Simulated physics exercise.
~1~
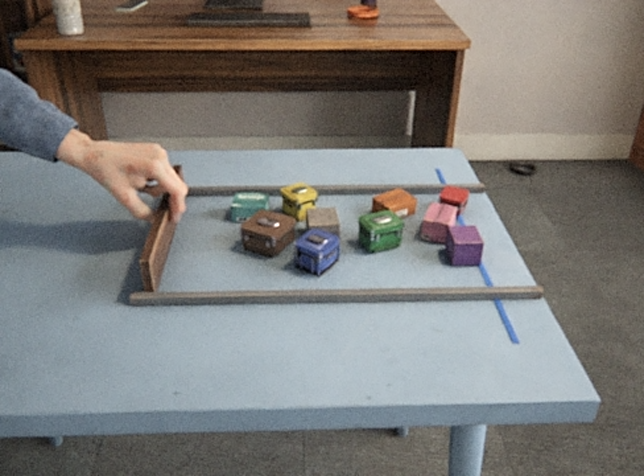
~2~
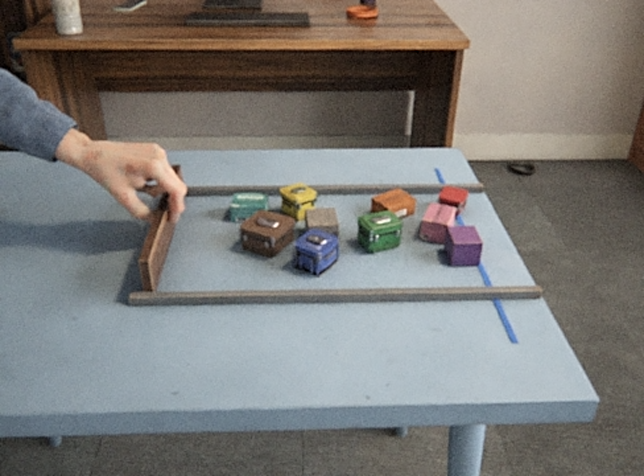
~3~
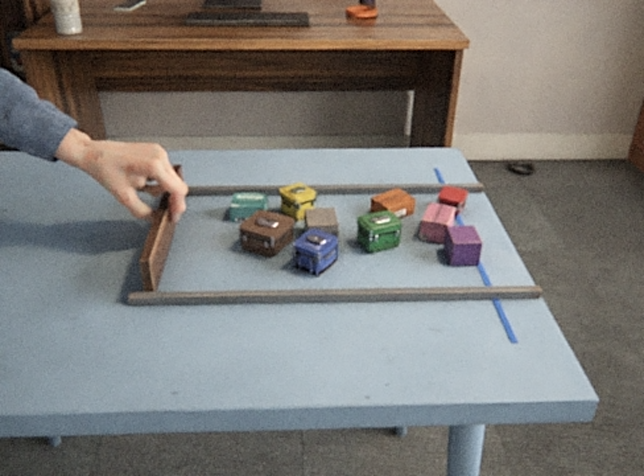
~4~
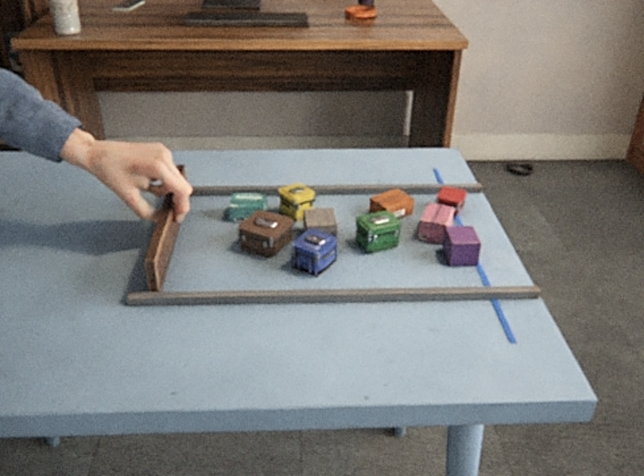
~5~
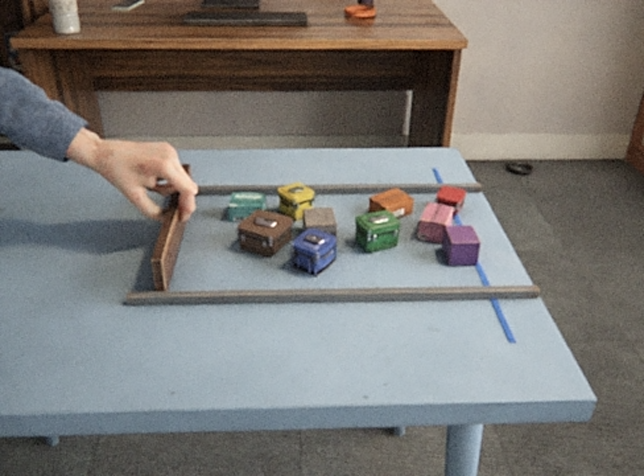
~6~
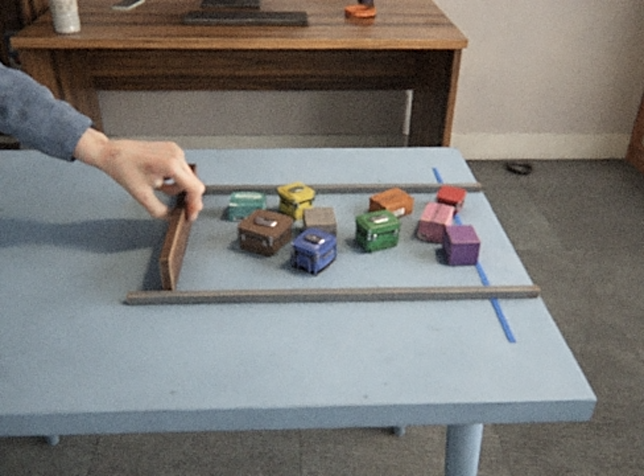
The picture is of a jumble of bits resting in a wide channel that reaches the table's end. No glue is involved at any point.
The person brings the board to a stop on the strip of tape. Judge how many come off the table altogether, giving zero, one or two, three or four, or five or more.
My judgement: Five or more.
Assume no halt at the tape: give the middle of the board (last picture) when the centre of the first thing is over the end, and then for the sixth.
At roughly (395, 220), then roughly (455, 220).
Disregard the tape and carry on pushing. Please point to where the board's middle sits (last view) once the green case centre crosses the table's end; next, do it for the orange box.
The middle is at (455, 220) when it's the green case, and at (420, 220) when it's the orange box.
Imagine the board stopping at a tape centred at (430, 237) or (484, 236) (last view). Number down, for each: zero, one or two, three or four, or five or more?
In turn: 3 or 4, then at least five.
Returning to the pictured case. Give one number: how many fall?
Result - number fallen: 6.
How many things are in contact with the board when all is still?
4 are in contact with it.
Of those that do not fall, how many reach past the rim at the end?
That comes to 0 of them.
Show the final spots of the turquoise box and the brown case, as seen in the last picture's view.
First (472, 204), then (485, 225).
A little later, none off yet; red case at rest near (450, 202); purple block at rest near (461, 245); pink box at rest near (436, 222).
Next, none off yet; red case moving near (456, 202); purple block moving near (470, 248); pink box shifted a little near (456, 224).
Later still, one off so far; red case dropping near (502, 279); purple block shifted about its own width near (494, 261); pink box shifted well along near (501, 224).
When it is over, the number that fall off is five or more; down, yellow case, grey block, green case, orange box, pink box and red case.
